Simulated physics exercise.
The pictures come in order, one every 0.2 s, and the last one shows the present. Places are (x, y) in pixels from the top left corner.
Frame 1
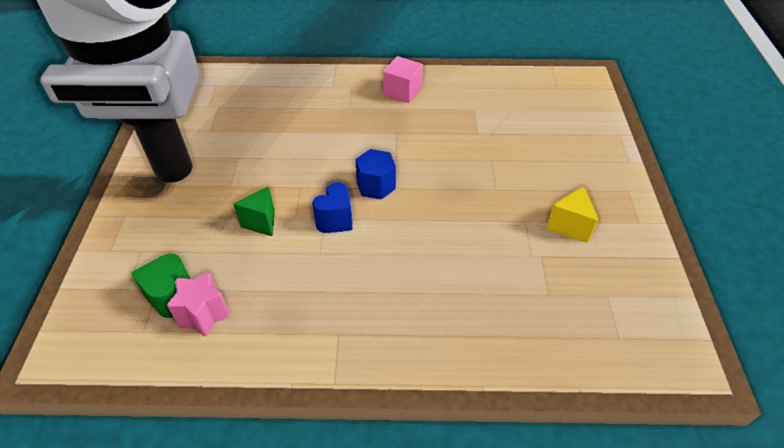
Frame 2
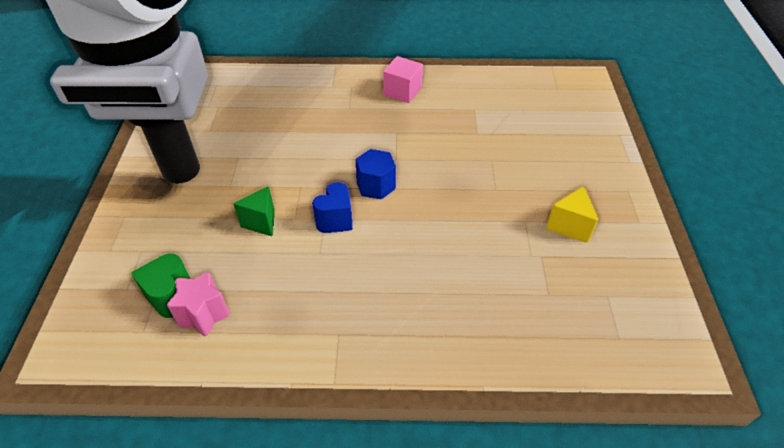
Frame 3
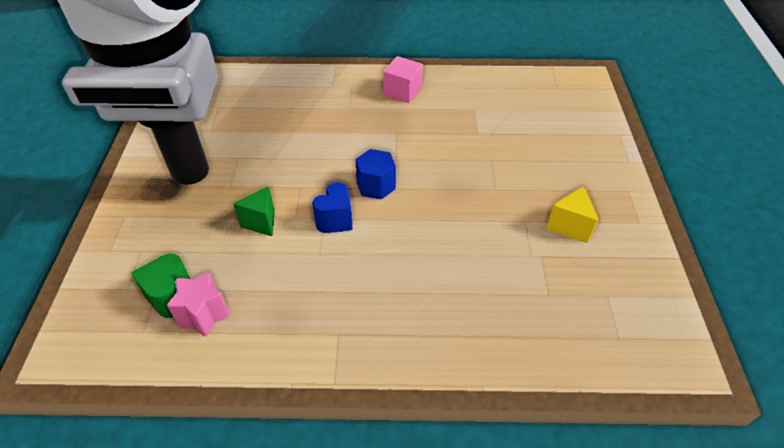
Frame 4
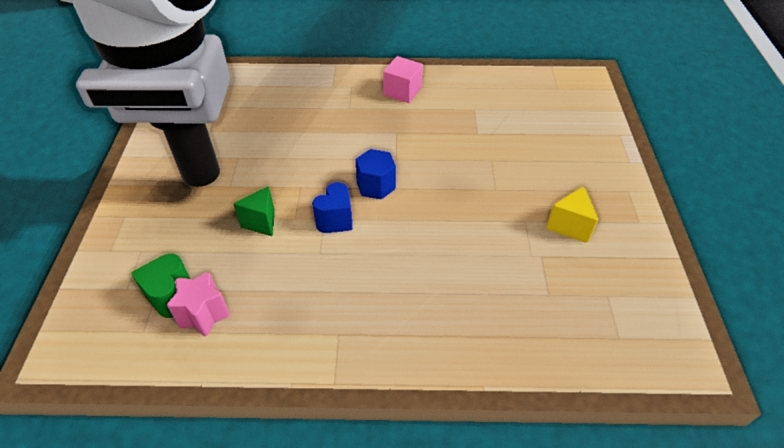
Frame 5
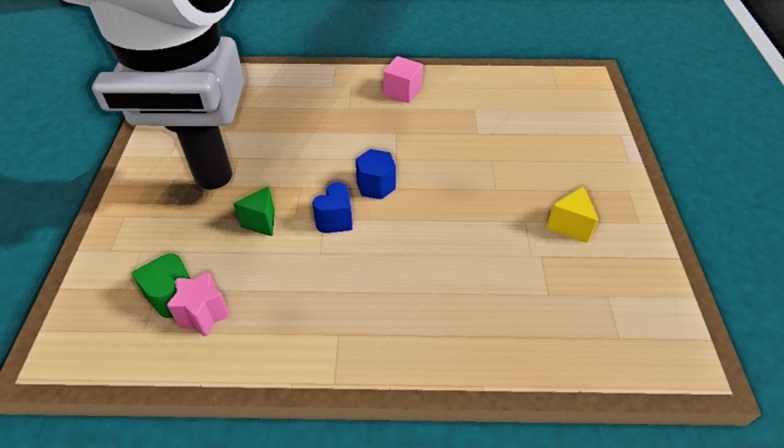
The clip opens on a wooden board with scattered green, pink, blue and yellow blocks, and a robot arm holding a dark rod near the upper left. The arm slides the rod a short way right and slightly down, drawing closer to the green three-sided block, while every block stays still.
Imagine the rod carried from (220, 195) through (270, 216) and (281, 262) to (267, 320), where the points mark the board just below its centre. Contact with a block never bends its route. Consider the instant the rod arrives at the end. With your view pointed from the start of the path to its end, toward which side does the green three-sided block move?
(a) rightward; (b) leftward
Choice b: Leftward.
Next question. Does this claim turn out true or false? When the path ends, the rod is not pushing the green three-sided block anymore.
That claim is true.
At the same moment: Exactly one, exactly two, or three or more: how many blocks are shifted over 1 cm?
One.
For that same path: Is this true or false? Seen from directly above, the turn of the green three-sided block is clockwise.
Answer: False.
One third of the way, rod at (266, 199); green three-sided block at (276, 213), turned 20° clockwise.
Two thirds of the way, rod at (277, 245); green three-sided block at (301, 255), turned 30° anticlockwise.
At the end, rod at (262, 304); green three-sided block at (304, 264), turned 50° anticlockwise; blue heart block still.
